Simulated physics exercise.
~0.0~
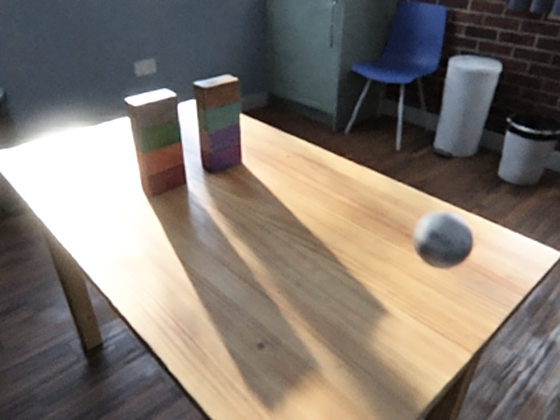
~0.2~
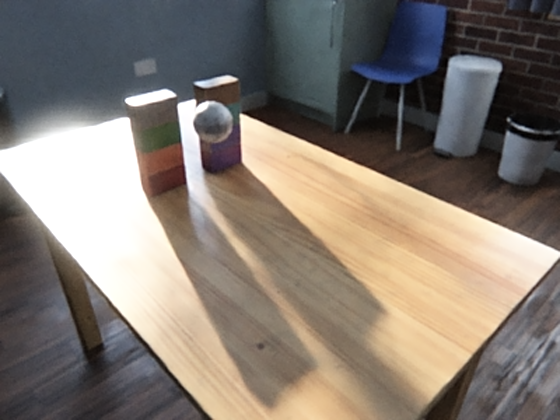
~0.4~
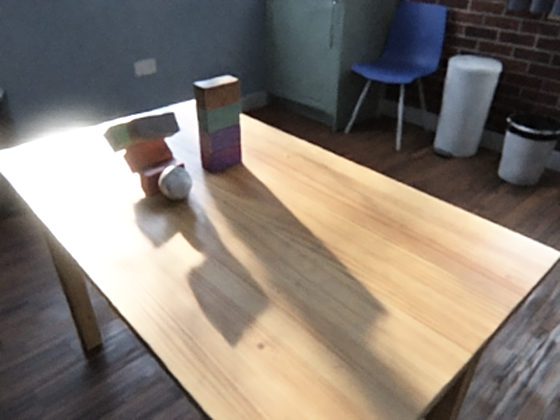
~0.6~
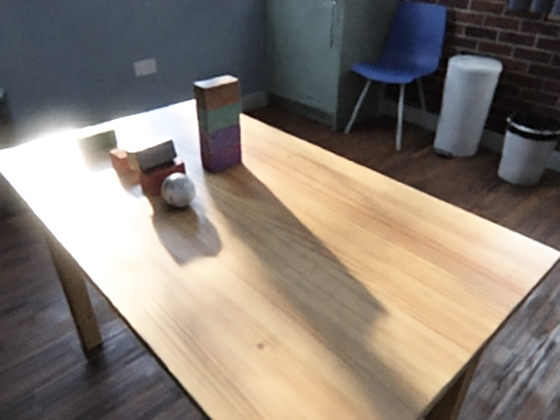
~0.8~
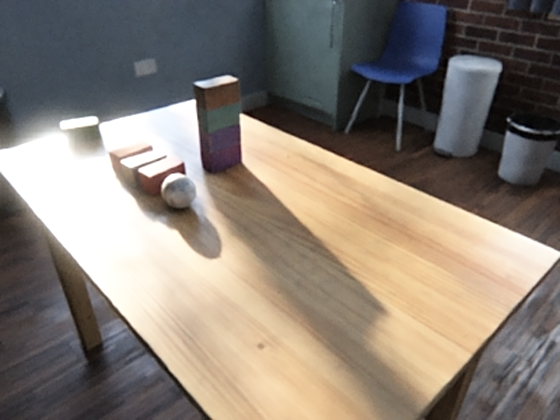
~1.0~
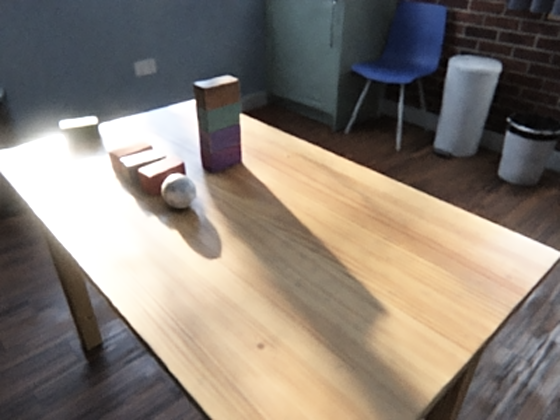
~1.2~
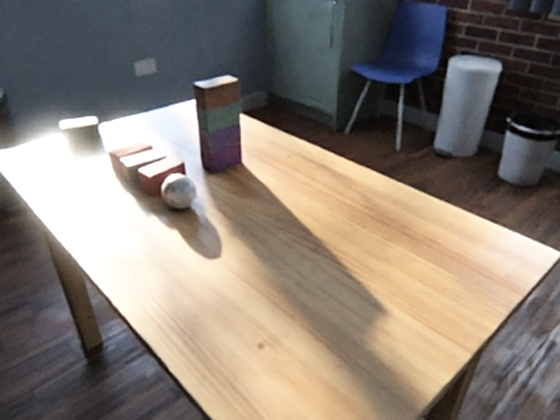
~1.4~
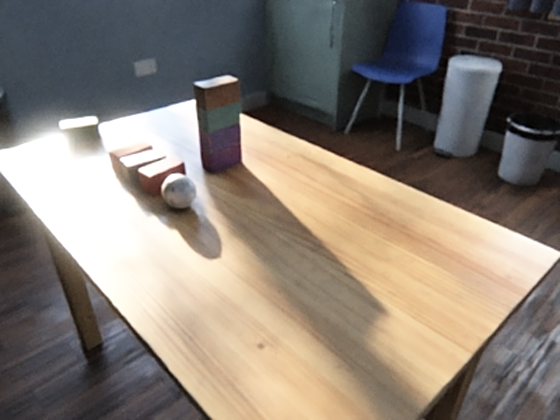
In a dim room with a brick wall, a blue chair and two bins at the back, a fixed view looks down across a sunlit wooden table. Two short stacks of coloured blocks stand near its far end, the left one grey, green, orange and red, the right one brown, turquoise, blue and purple. A whitish ball flies in from the right and strikes the left stack. The upper blocks tip and tumble leftward, while the red block stays put. Finally, the green and orange blocks lie toppled, the grey block rests low beside the red one, the ball sits still in front, and the right stack stands intact.
